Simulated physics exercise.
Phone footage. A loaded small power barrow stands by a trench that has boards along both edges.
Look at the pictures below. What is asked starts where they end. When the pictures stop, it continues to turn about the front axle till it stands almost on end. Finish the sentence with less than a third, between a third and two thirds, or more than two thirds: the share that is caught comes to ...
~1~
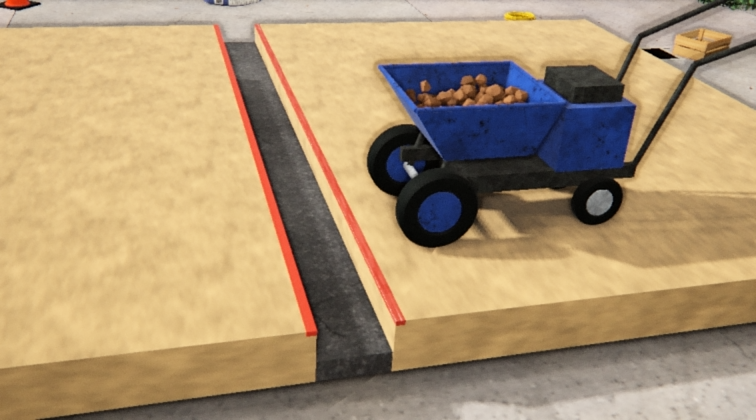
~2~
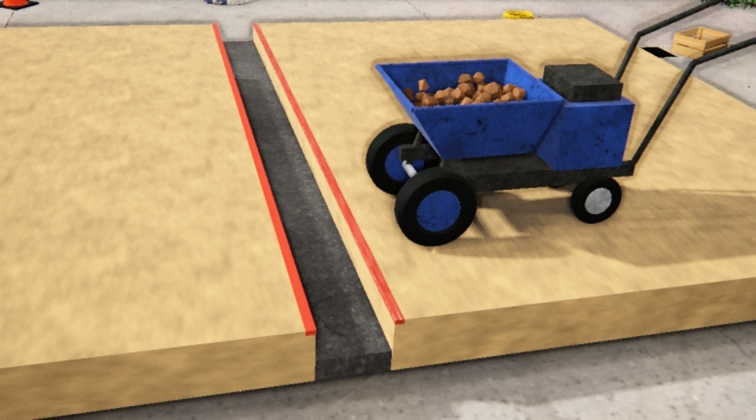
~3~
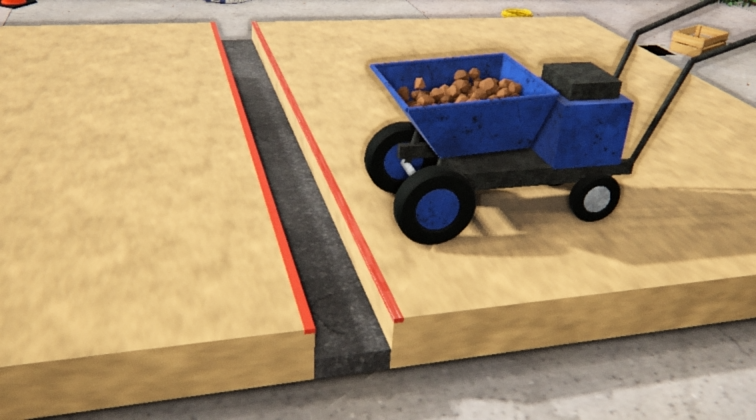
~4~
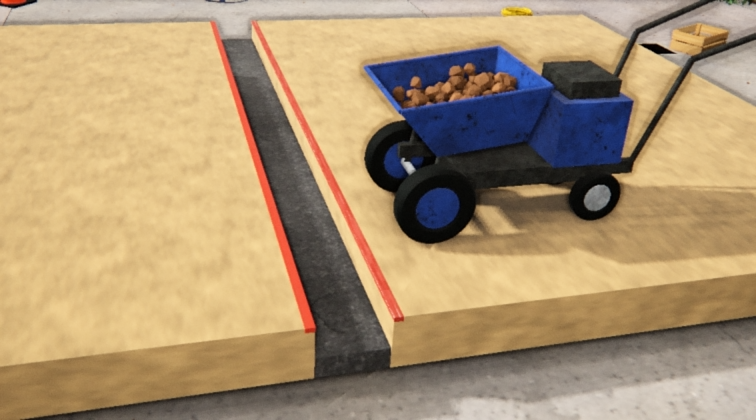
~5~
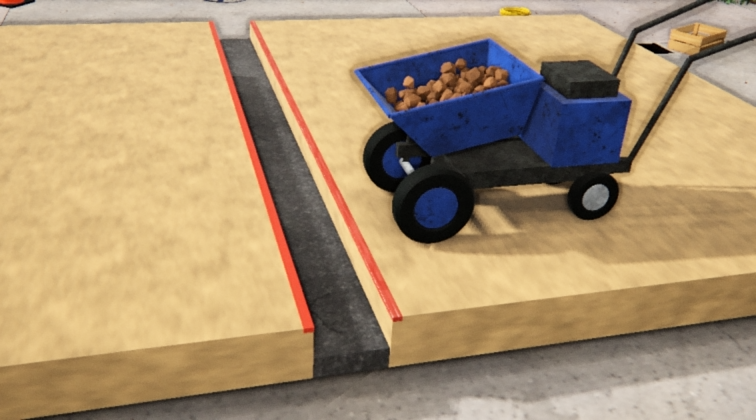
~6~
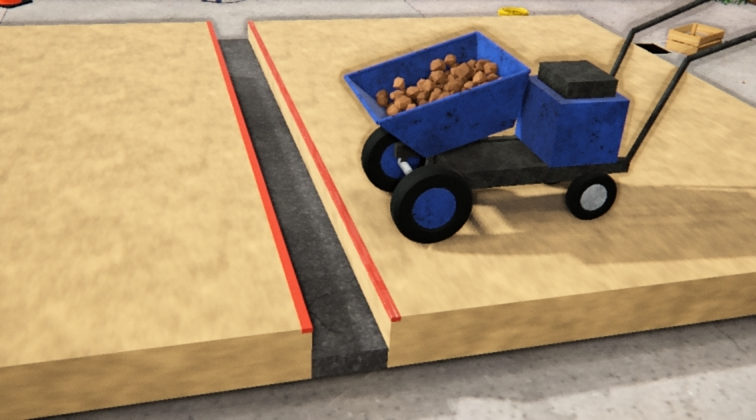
The share that is caught comes to between a third and two thirds.
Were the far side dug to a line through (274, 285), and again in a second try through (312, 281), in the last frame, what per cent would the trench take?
The first try comes to close to 80 per cent, the next to 30 per cent.
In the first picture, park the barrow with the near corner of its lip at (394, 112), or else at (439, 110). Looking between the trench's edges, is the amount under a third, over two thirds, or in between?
For the first case, less than a third; for the second case, over two thirds.
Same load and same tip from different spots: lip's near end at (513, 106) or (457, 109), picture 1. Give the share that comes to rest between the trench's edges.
Roughly 50 percent the first time, roughly 100 percent the second.
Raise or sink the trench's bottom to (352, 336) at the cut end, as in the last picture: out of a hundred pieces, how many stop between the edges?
It comes out near 50 percent.
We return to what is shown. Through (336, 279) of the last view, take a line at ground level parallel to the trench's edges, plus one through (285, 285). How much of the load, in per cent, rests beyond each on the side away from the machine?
That's 80 in a hundred for the first and 40 in a hundred for the second.
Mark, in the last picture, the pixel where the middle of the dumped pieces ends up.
Once it all stops, the middle lies near (284, 231).
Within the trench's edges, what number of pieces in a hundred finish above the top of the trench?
Estimate: Around 0 %.
Soon, skip tipped steeply; all in the skip.
A while on, skip tipped right over; most in the skip; a small part in or heaped over the trench; a small part beyond it.
Towards the end, skip tipped right over; a small part in the skip; about half in or heaped over the trench; about half beyond it.
Finally, skip tipped right over; about half in or heaped over the trench; about half beyond it.
